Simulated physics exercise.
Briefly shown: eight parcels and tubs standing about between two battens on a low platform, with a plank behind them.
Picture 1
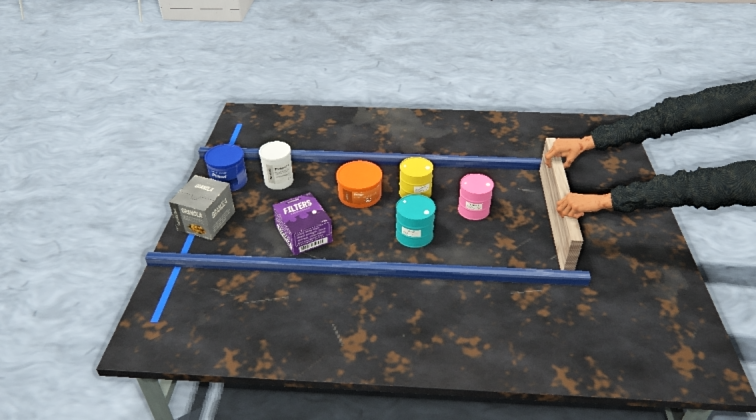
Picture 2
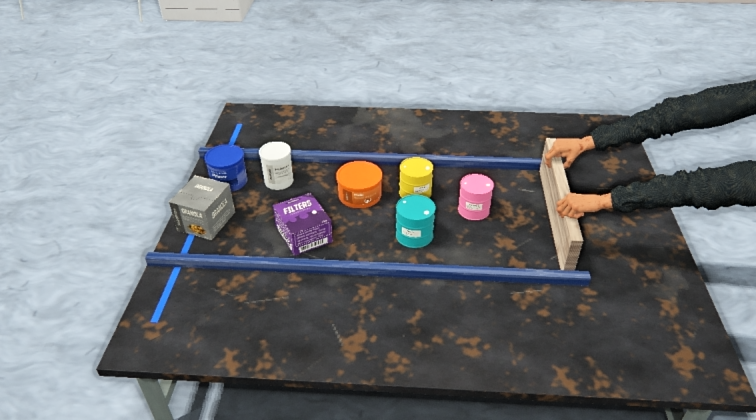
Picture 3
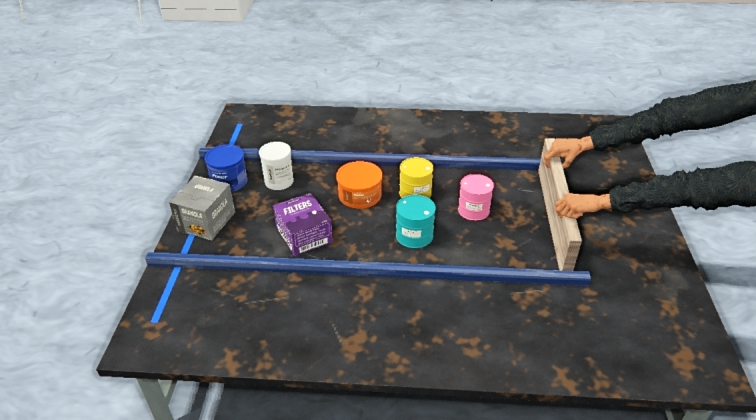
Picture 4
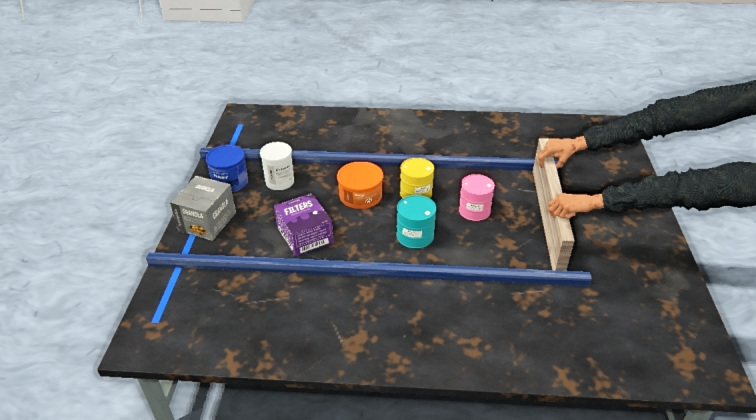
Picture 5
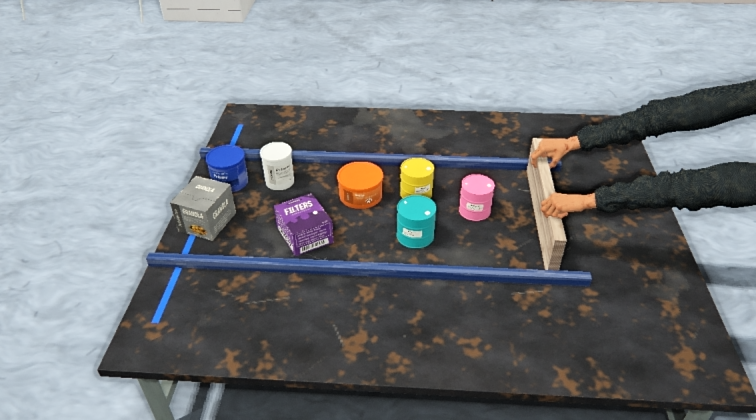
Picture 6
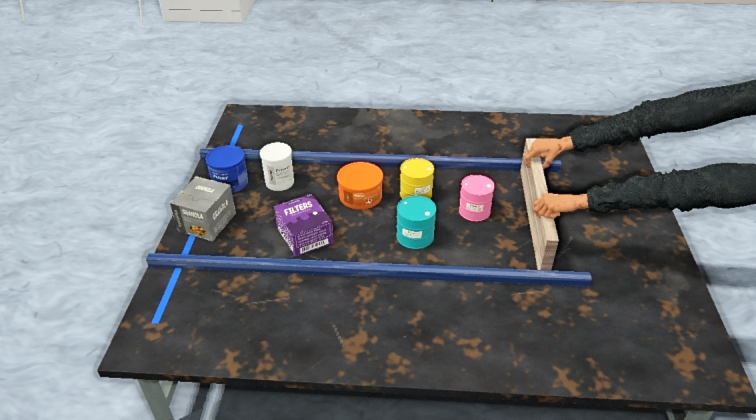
On a rust-stained table, two hands slide a plank slightly left behind eight still containers.
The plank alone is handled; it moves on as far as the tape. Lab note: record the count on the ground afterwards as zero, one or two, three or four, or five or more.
Count on ground: Three or four.
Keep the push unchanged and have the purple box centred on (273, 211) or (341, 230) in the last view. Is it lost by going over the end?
Well, in both cases in turn, the purple box does not stay and then does not stay.
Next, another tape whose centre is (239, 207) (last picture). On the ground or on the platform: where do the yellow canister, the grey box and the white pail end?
The yellow canister keeps its place; the grey box is gone; and the white pail keeps its place.
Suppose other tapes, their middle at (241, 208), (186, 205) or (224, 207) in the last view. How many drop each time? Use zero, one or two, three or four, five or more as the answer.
In order: One to two, then five or over, then three or four.
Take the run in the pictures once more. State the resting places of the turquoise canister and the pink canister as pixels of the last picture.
One is at about (174, 216), the other at about (187, 195).
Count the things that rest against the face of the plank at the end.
Contact count: 4.
Soon after, none off yet; grey box at rest near (204, 208); blue pail at rest near (228, 170); white pail at rest near (278, 167).
After that, none off yet; grey box at rest near (204, 208); blue pail at rest near (228, 170); white pail moving near (277, 167).
And then, none off yet; grey box displaced about its own width near (176, 201); blue pail displaced about its own width near (208, 163); white pail displaced about its own width near (249, 155).
In the end, the number that fall off is three or four; gone, orange pail, purple box, blue pail and grey box.
